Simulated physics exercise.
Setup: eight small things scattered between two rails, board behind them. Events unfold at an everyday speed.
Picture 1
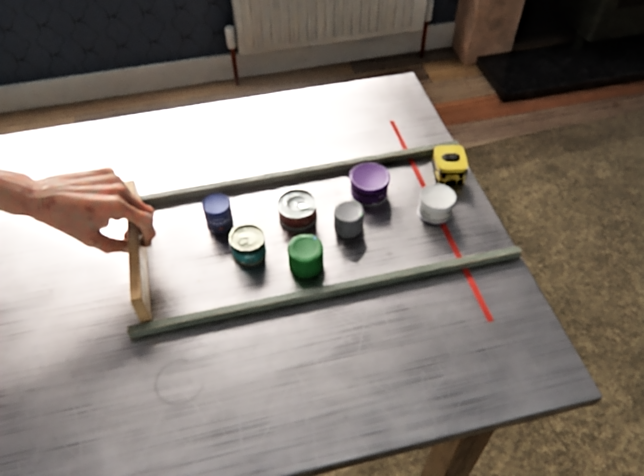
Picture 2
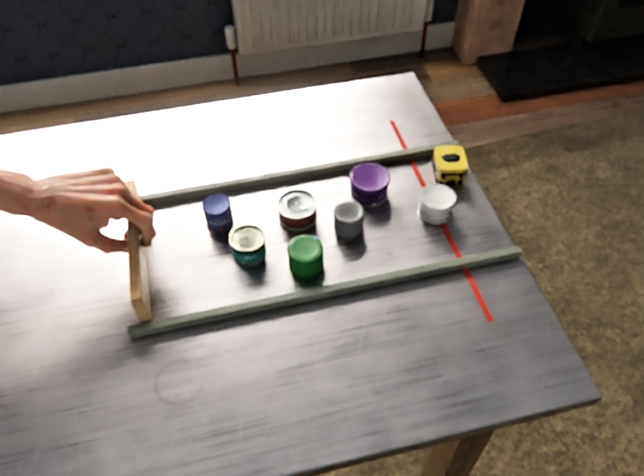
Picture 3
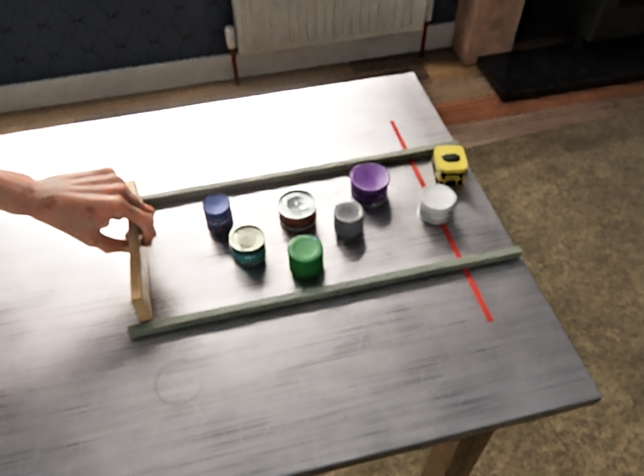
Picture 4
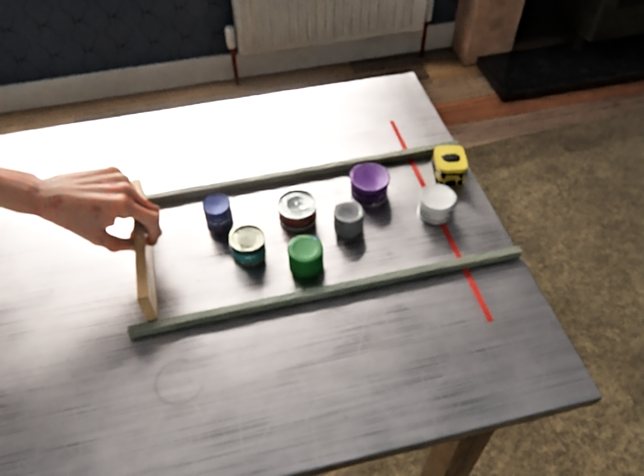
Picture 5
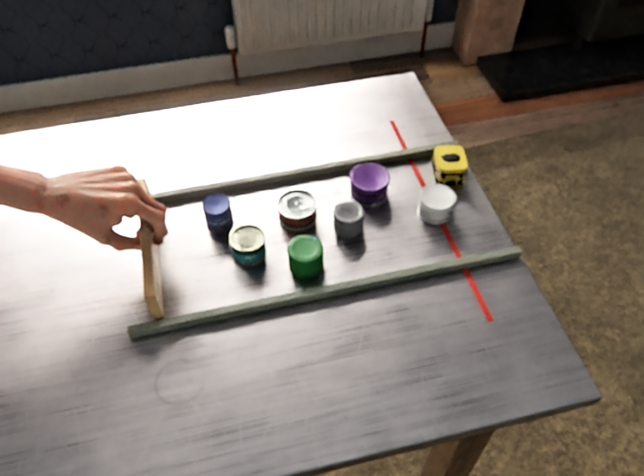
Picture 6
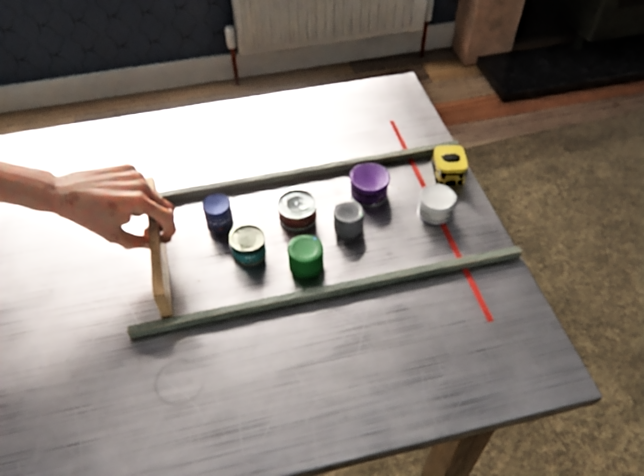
At the start, a hand holds a wooden board upright between two rails on a table, behind a scattering of small tins and lids, with a yellow case near a red line. The board stays nearly still, then the hand slides it slightly right, while the small items remain in place.
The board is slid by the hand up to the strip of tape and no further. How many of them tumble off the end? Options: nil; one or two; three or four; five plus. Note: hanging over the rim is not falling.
One or two.
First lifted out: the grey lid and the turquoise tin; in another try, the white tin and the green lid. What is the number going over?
First try 1, second try 1.
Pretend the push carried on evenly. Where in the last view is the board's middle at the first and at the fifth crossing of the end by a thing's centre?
Around (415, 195); afterwards around (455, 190).
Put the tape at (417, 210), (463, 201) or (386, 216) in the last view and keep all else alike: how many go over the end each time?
Try 1: 0; try 2: 5; try 3: 0.
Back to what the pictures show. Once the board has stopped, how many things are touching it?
3 in contact.
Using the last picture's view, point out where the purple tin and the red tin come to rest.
The purple tin ends up near (455, 157), and the red tin near (463, 189).
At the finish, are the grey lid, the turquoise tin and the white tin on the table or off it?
Grey lid: Stays up; turquoise tin: Stays up; white tin: Goes down.
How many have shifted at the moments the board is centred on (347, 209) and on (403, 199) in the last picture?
6 by the first point, 8 by the second.
Soon after, none off yet; yellow case at rest near (449, 166); white tin at rest near (436, 205); purple tin at rest near (369, 185).
By the end, the number that fall off is one or two; fallen, white tin and yellow case.
